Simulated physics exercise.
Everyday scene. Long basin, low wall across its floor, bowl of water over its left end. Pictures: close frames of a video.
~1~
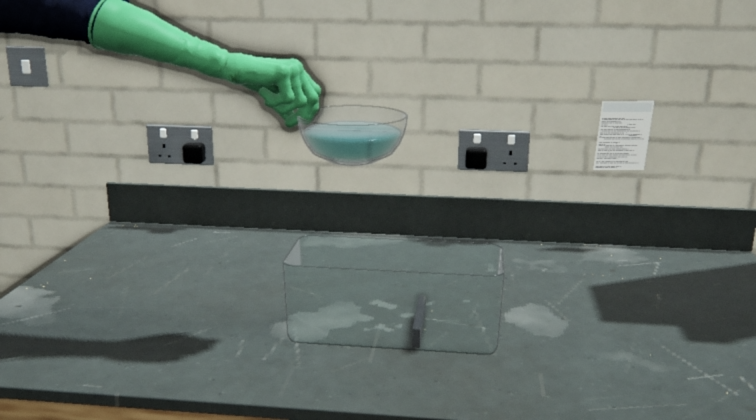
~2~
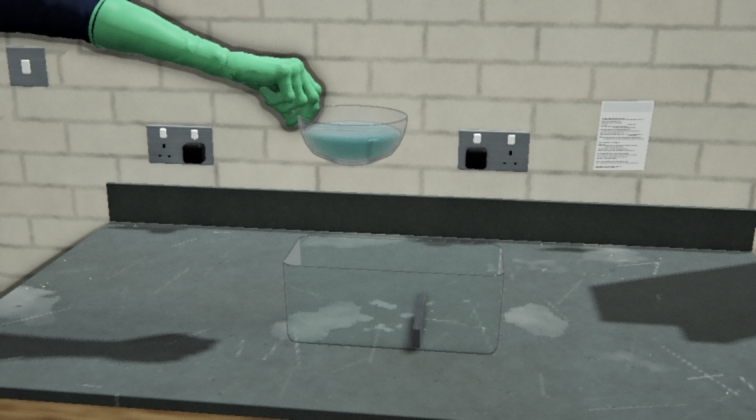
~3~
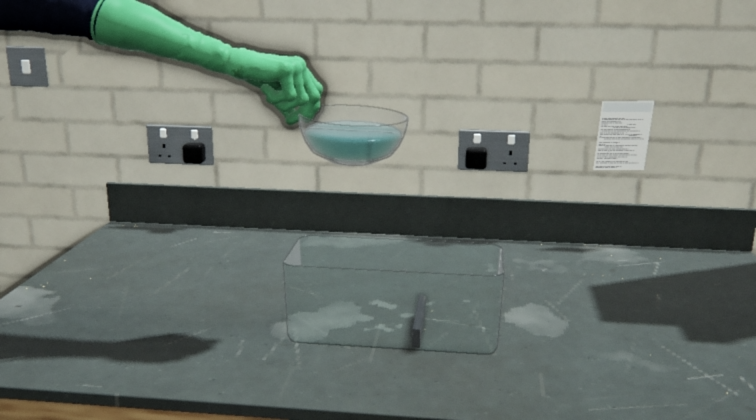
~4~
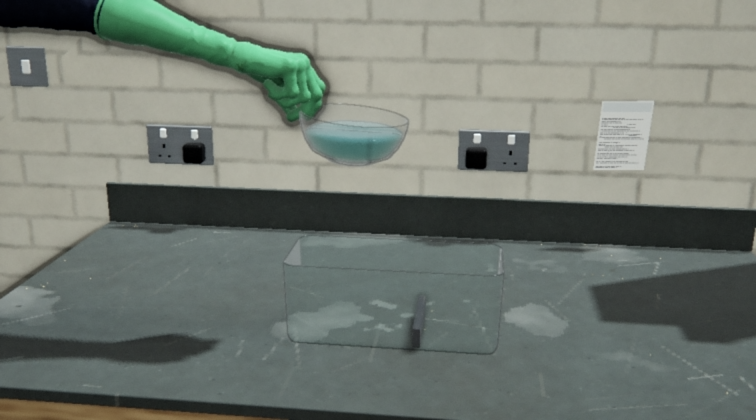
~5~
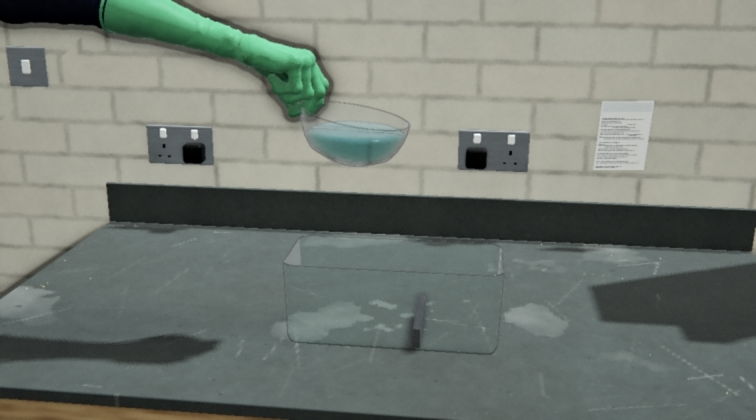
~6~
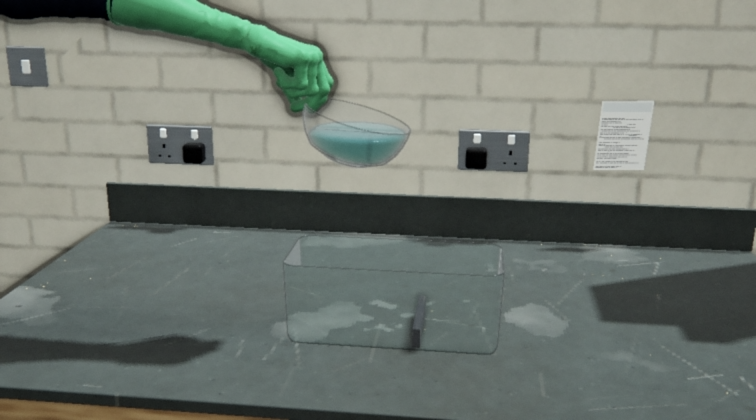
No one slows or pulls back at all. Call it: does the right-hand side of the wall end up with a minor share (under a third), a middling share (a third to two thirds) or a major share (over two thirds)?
The right side gets a major share.
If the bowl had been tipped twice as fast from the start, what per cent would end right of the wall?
Around 55 in a hundred.
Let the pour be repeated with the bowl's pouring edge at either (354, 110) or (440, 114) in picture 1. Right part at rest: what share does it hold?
It works out to around 15 % and then around 60 %.
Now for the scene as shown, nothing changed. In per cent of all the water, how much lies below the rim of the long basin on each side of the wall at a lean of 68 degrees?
The left part 0 per cent, the right part 20.
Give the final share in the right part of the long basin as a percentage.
Around 75 percent.
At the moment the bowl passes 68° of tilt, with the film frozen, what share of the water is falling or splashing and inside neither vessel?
It comes to around 40 per cent.
A moment on, the bowl is tipped part way and 39 per cent is still to pour, 1 is left of the wall and 20 right of it.
Next, the bowl is tipped right over and 1 per cent is still to pour, 16 is left of the wall and 77 right of it.
Then the bowl is tipped right over and 0 per cent is still to pour, 24 is left of the wall and 75 right of it.
Later the bowl is tipped right over and 0 per cent is still to pour, 25 is left of the wall and 74 right of it.
In the end 25 per cent lies left of the wall, 74 right of it and 1 outside.
